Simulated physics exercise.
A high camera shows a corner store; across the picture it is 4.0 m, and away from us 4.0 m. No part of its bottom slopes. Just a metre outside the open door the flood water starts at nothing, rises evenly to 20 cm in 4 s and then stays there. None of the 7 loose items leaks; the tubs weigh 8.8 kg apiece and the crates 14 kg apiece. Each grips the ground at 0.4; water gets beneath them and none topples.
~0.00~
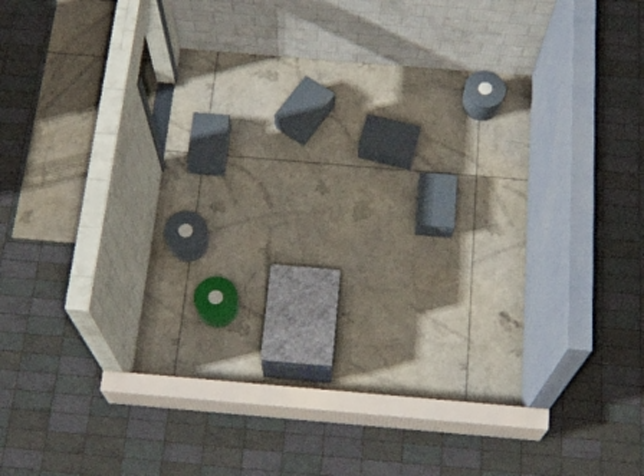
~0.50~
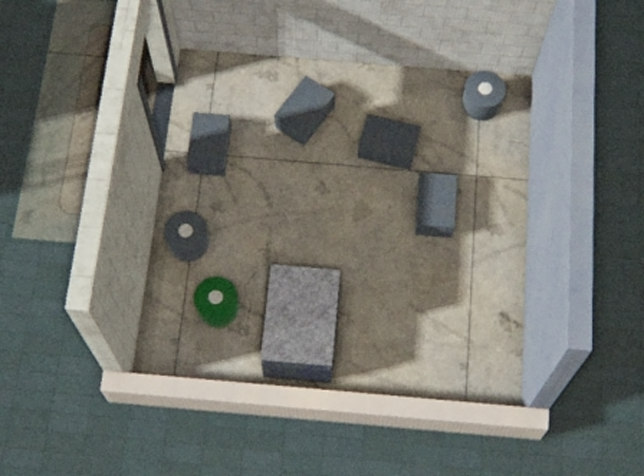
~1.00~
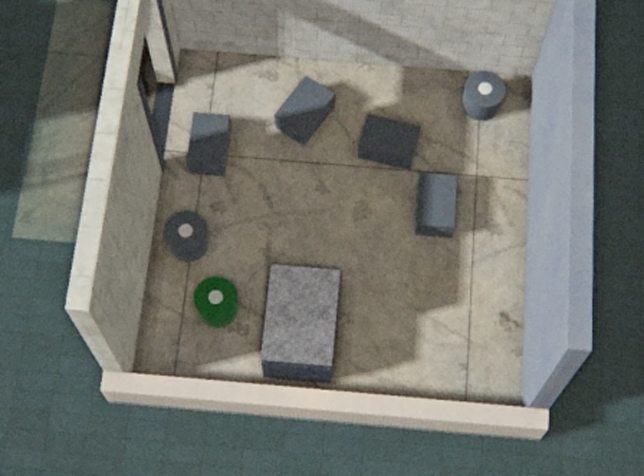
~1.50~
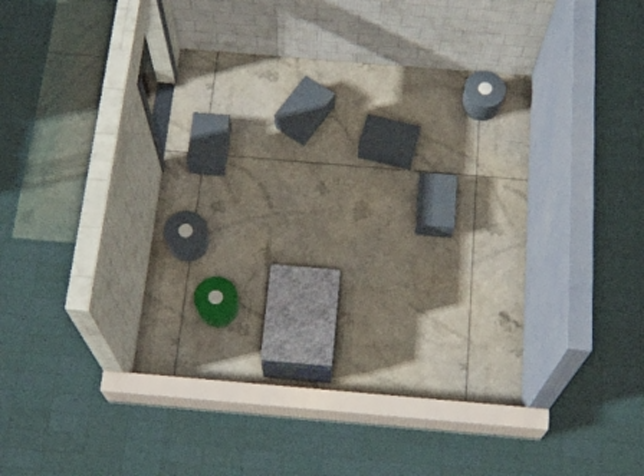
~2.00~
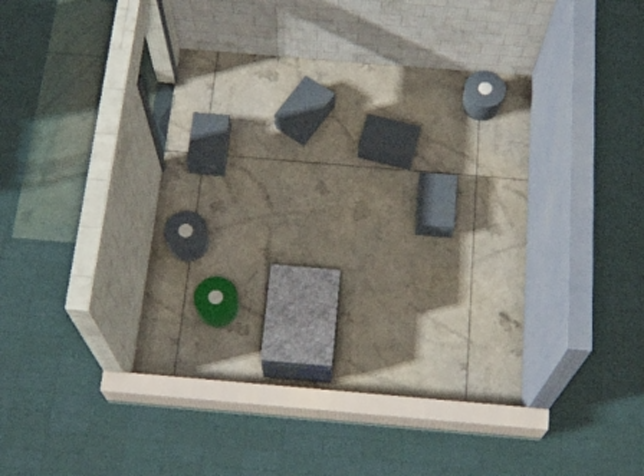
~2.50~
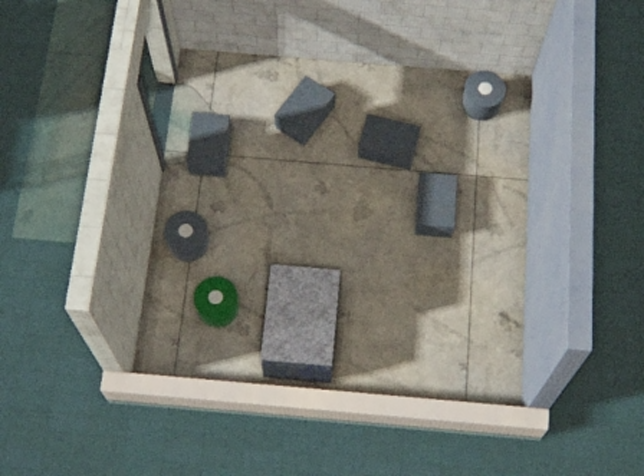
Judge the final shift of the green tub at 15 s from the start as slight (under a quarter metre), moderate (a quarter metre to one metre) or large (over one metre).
Result: A modest displacement.
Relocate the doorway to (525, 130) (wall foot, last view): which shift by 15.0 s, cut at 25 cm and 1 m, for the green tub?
Outcome - green tub: Short shift.
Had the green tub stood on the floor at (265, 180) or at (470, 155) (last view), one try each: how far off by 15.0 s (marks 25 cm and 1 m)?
Going in order, it gets pushed a long way and then it gets pushed a long way.
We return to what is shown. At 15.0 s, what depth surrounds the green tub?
I'd say around 7 cm.
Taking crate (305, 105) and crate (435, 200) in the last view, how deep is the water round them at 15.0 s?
Depth approx. 12 cm / 13 cm.
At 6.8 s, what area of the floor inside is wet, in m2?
Near 11.5 m2 in all.
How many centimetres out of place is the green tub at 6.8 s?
It is about 0 cm out of place by then.
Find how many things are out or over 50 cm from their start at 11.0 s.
Result: 5.
After 3.5 s the green tub is near (216, 297), 0.0 m from its start, aground; 0 afloat.
After 6.8 s the green tub is near (216, 297), 0.0 m from its start, aground; 0 afloat.
After 11.0 s the green tub is near (216, 297), 0.0 m from its start, aground; 5 afloat.
After 15.0 s the green tub is near (216, 343), 0.5 m from its start, afloat; 7 afloat.
